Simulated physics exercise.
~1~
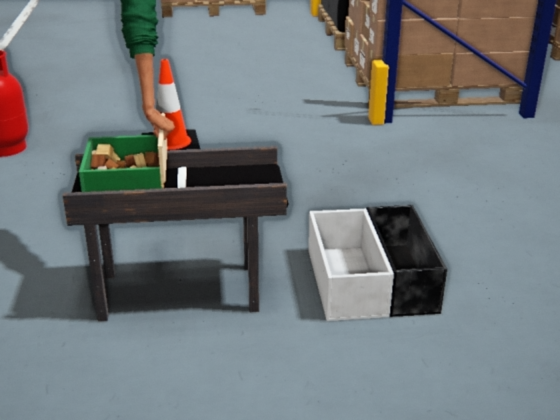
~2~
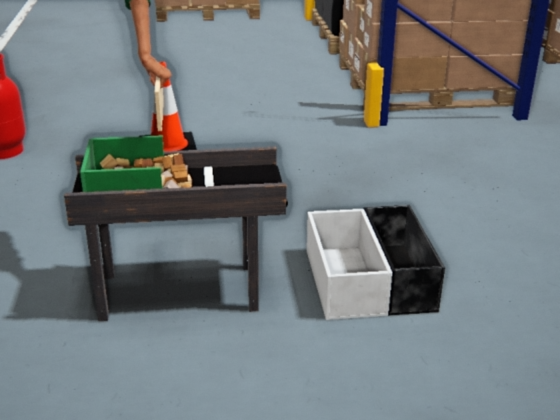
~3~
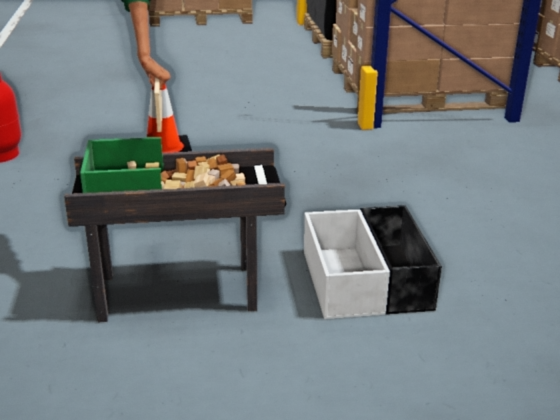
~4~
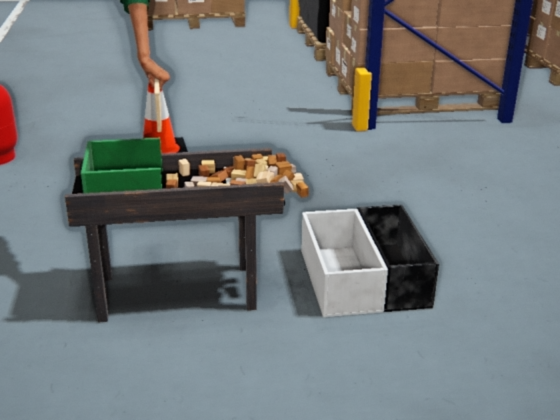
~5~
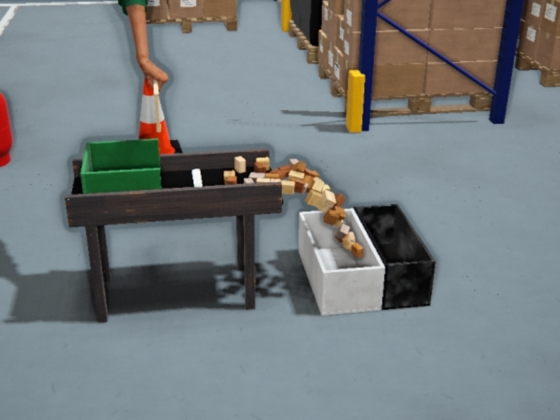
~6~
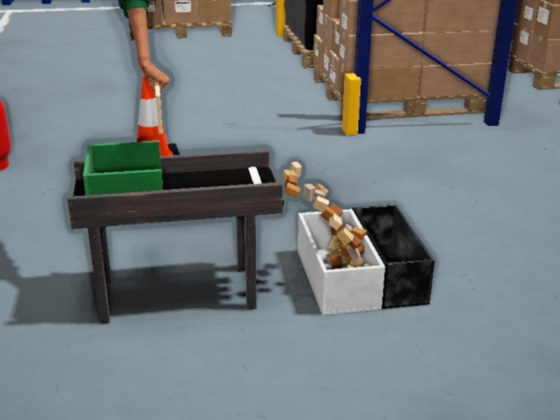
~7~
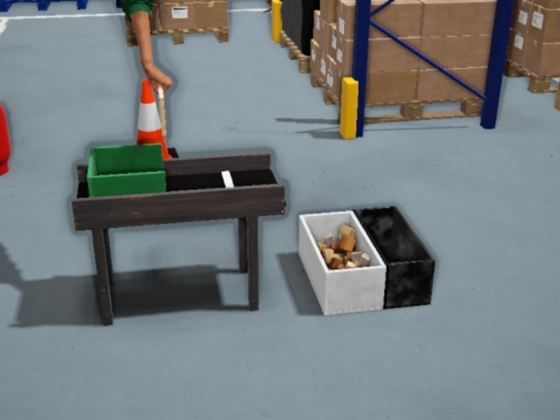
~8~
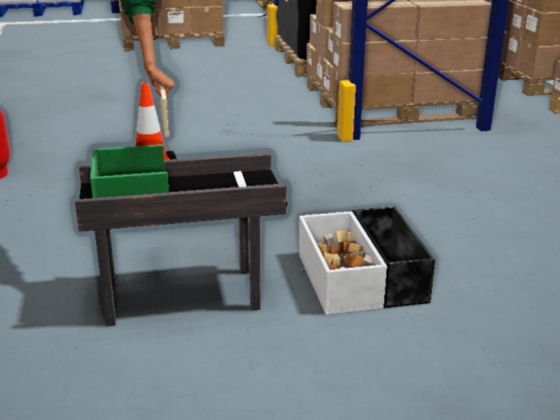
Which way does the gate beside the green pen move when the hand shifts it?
The gate moves up, lifted by the hand clear of the belt so the blocks can pass.
